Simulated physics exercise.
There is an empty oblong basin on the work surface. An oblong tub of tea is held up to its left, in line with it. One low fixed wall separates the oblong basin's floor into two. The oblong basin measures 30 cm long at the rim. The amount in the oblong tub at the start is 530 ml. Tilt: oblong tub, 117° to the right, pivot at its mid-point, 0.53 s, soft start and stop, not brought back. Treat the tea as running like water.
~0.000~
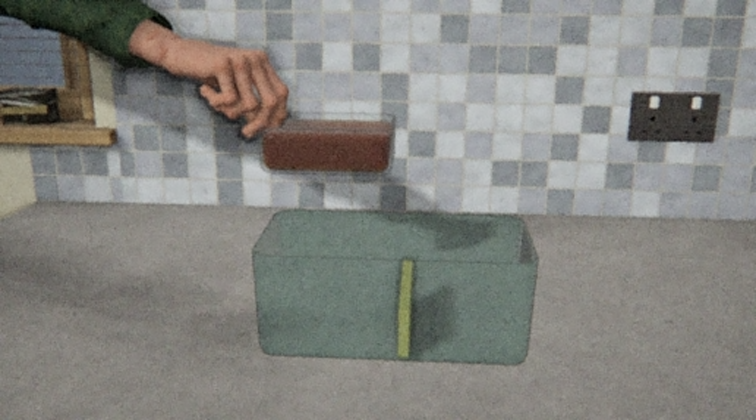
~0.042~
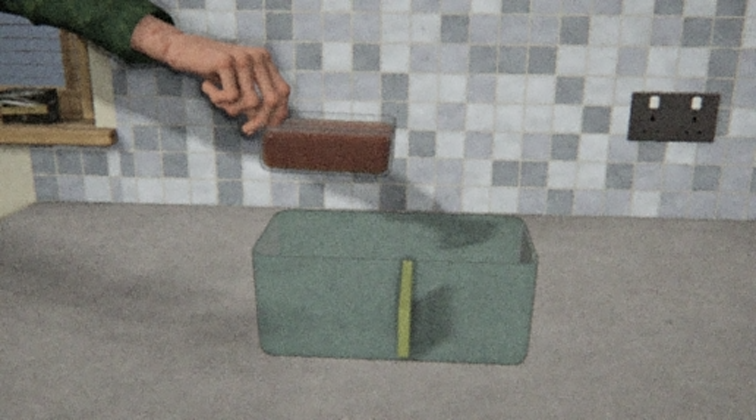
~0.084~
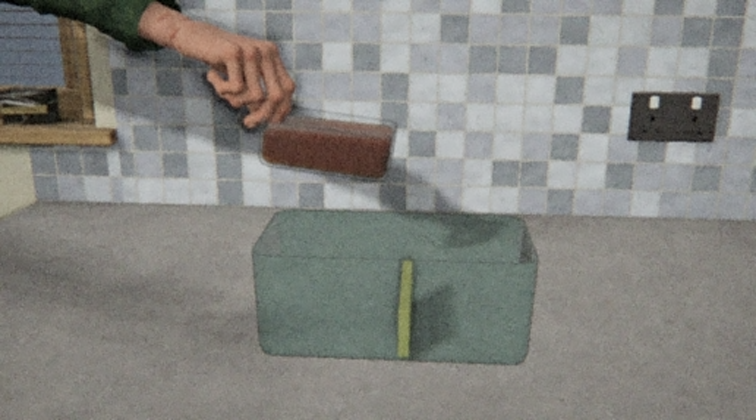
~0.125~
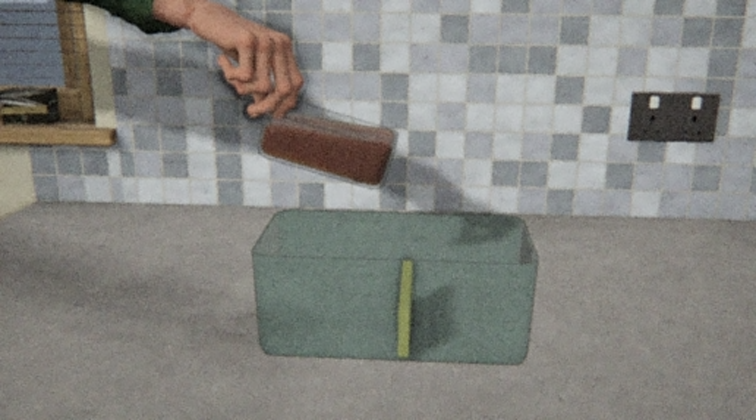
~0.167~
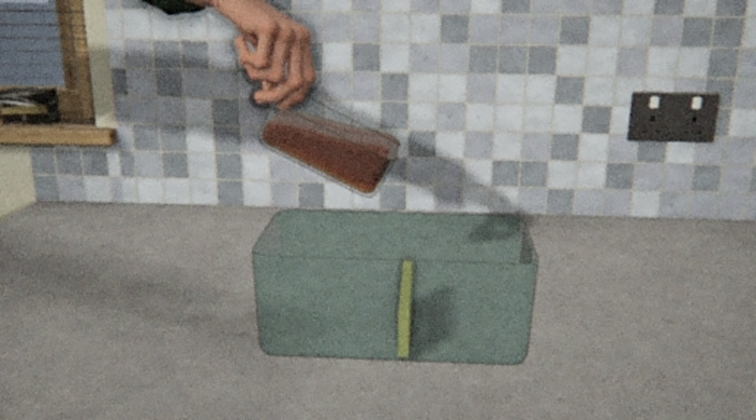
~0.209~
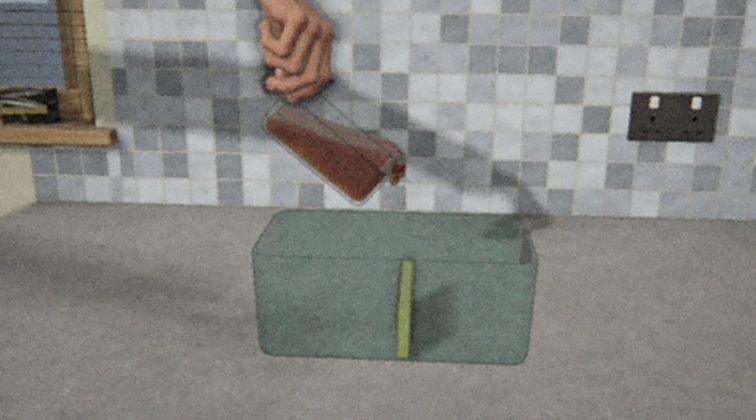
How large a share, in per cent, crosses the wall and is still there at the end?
A share of about 71 per cent.
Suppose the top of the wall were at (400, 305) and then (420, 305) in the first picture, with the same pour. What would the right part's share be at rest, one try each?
Result: 70 per cent, then 50 per cent.
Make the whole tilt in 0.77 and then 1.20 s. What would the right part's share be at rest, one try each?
Result: 80 per cent, then 80 per cent.
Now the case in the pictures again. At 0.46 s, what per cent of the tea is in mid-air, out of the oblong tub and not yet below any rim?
Close to 8 per cent, I'd say.
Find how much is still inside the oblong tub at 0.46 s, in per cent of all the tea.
Around 7 percent.
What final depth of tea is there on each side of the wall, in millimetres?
Final levels - left approx 6 mm, right approx 20 mm.
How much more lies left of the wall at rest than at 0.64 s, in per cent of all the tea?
Around 7 per cent.
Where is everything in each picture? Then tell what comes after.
It leans 0°; its right rim is at (393, 124); the tea meets the walls at (269, 126) and (392, 128); the oblong basin's rim runs from (265, 232) to (530, 240); the wall's top is at (406, 285), in the first frame.
It leans 2°; its right rim is at (394, 126); the tea meets the walls at (269, 125) and (393, 130), in the second frame.
It leans 7°; its right rim is at (395, 132); the tea meets the walls at (271, 122) and (394, 133), in the third frame.
It leans 15°; its right rim is at (396, 142); the tea meets the walls at (272, 119) and (396, 136), in the fourth frame.
It leans 26°; its right rim is at (395, 154); the tea meets the walls at (271, 117) and (383, 139); 4 per cent is over the edge, in the fifth frame.
It leans 39°; its right rim is at (390, 168); the tea meets the walls at (272, 112) and (373, 142); 12 per cent is over the edge, in the sixth frame.
Then, 0.46 s in, the tilt is 111° and 7 per cent is still to pour, 16 is left of the wall and 69 right of it.
Then, 0.64 s in, the tilt is 117° and 0 per cent is still to pour, 20 is left of the wall and 70 right of it.
Then, 0.82 s in, the tilt is 117° and 0 per cent is still to pour, 26 is left of the wall and 71 right of it.
Then, 1.03 s in, the tilt is 117° and 0 per cent is still to pour, 27 is left of the wall and 71 right of it.
Finally, 27 per cent lies left of the wall, 71 right of it and 2 outside.
